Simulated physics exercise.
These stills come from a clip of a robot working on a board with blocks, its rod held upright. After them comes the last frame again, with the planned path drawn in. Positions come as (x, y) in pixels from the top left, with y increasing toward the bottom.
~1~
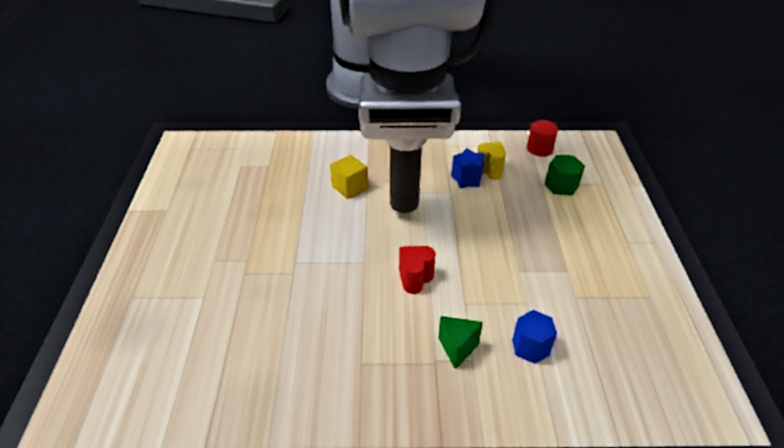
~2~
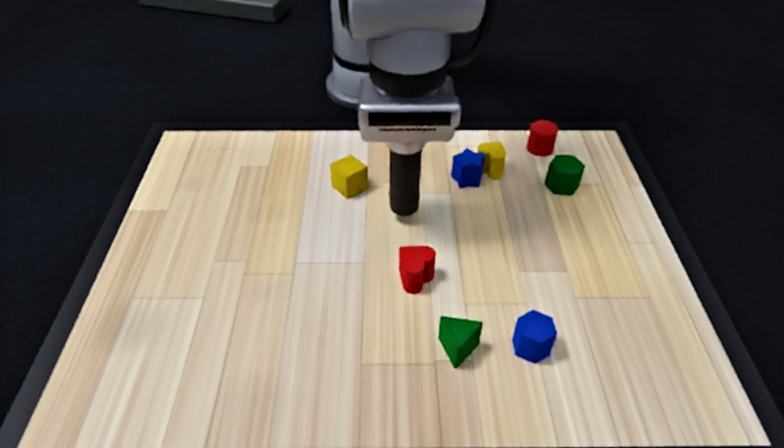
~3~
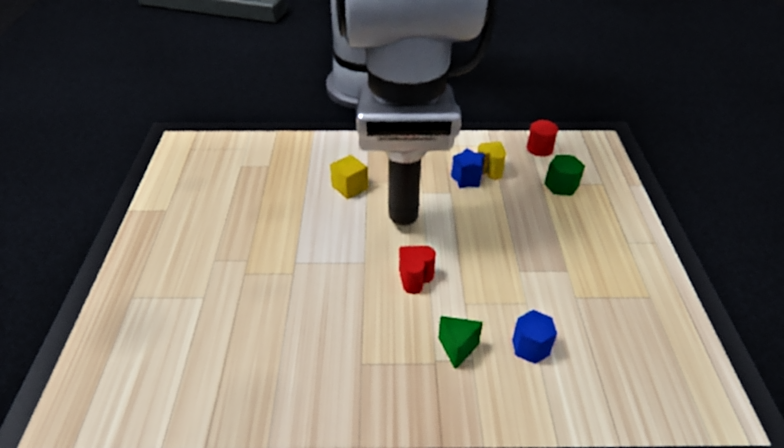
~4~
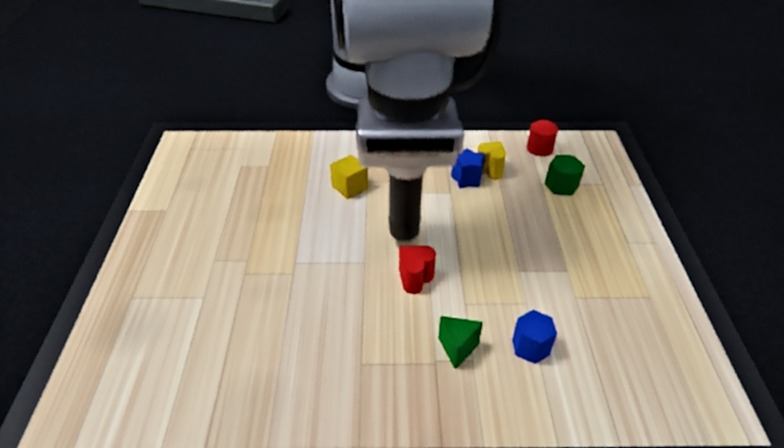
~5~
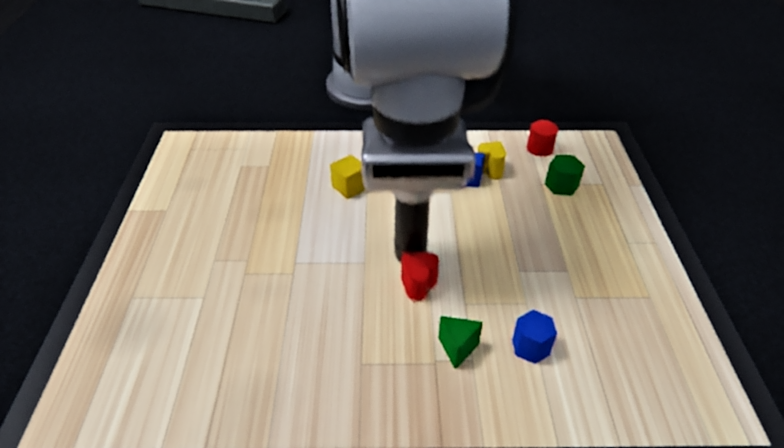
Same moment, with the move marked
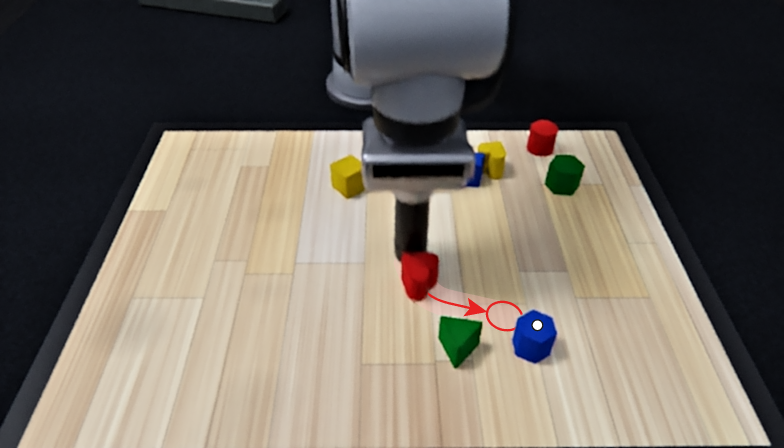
A robot arm with a dark rod moved slowly down the wooden board toward the red heart block, then nudged it slightly downward, while the other colored blocks stayed where they were.
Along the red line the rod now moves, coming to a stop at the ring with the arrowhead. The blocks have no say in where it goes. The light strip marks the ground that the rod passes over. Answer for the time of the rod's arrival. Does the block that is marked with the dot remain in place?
Answer: Yes.
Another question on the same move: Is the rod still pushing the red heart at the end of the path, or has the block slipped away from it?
It is off to the side or behind.
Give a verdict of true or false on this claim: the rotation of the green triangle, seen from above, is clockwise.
Verdict: False.
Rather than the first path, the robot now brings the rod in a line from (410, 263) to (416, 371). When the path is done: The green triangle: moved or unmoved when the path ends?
The push reaches it.
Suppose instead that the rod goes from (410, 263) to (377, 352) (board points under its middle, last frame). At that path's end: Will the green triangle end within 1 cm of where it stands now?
Yes - that is the case.
The drawn path runs from (410, 263) over (426, 291) and (463, 306) to (505, 316); the dot is on the blue six-sided block.
On the path given first. One third of the way, rod at (427, 283); red heart at (438, 295).
Two thirds of the way, rod at (465, 298); red heart at (451, 310), turned 40° clockwise; green triangle at (462, 333), turned 25° anticlockwise.
At the end, rod at (507, 307); red heart at (451, 310), turned 40° clockwise; green triangle at (462, 333), turned 25° anticlockwise; blue six-sided block not moved.
